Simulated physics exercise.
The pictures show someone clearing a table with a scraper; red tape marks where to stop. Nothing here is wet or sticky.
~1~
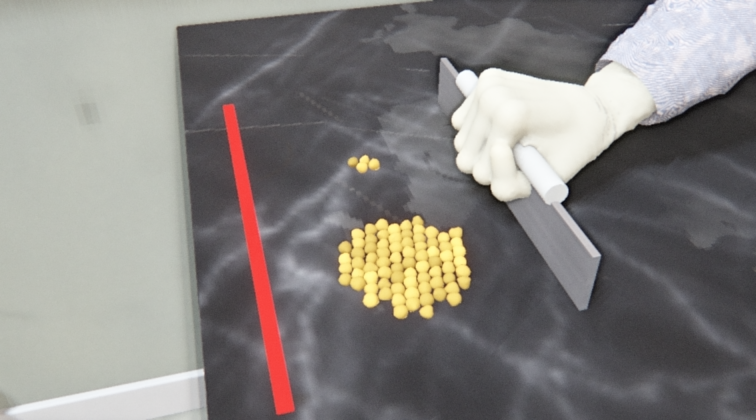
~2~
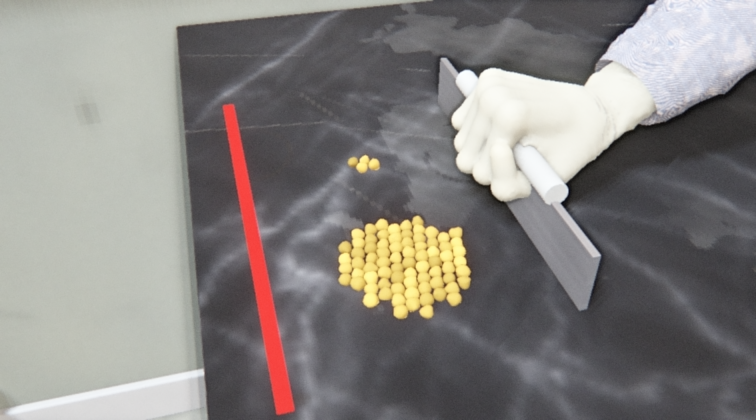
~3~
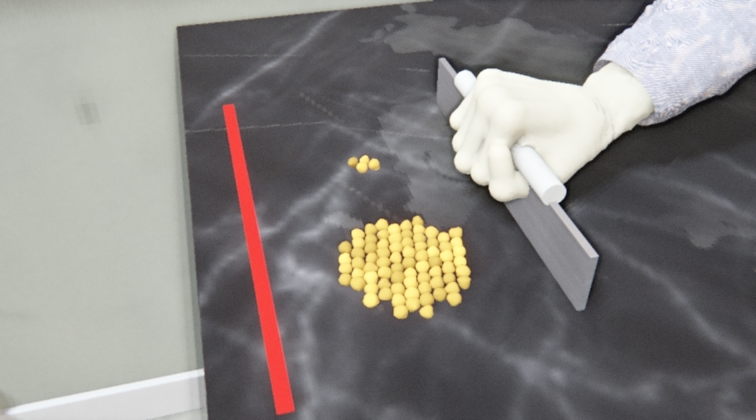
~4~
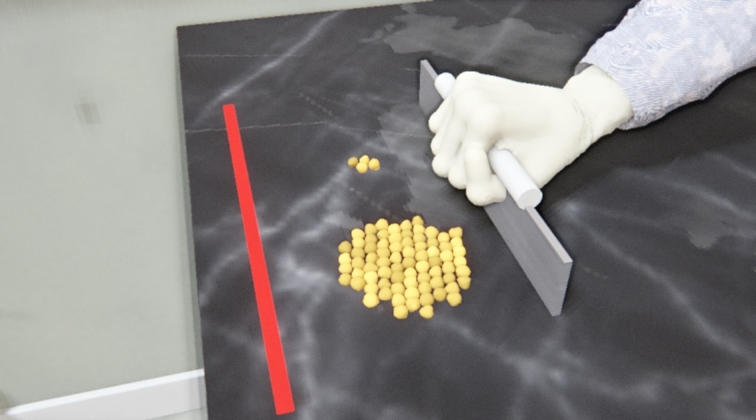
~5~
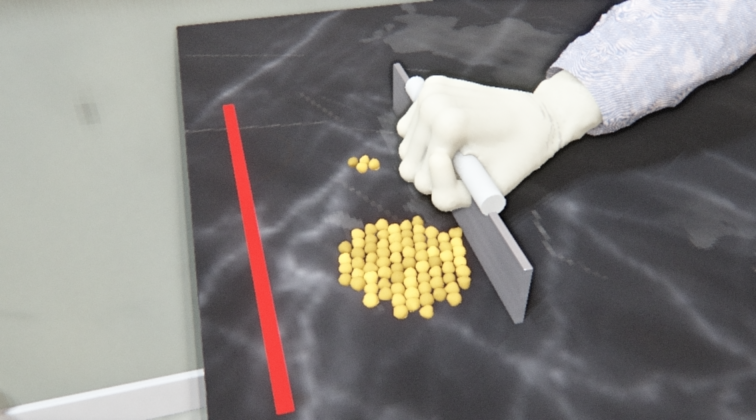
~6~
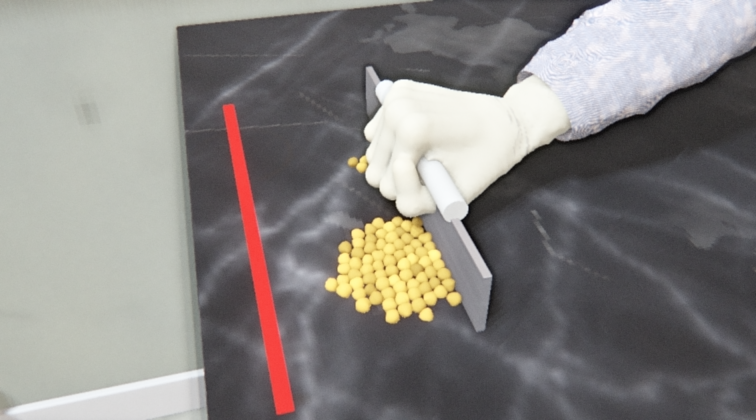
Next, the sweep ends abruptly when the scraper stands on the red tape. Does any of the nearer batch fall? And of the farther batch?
The nearer batch loses pieces over the edge and the farther batch stays on top.
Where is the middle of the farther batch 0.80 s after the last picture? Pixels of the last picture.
At about (226, 185).
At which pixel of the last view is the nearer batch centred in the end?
Near (230, 301).
Then, 0.39 s later than the last frame, scraper still moving, near (323, 163); nearer batch all on the table, its front near (250, 319); farther batch all on the table, its front near (298, 178).
Then, 0.80 s later than the last frame, scraper stopped at the red tape; nearer batch about a tenth over the edge; farther batch all on the table, its front near (216, 184).
Then, 1.08 s later than the last frame, scraper stopped at the red tape; nearer batch roughly a quarter over the edge; farther batch all on the table, its front near (215, 185).
When it is over, scraper stopped at the red tape; nearer batch roughly a quarter over the edge; farther batch all on the table, its front near (215, 185).
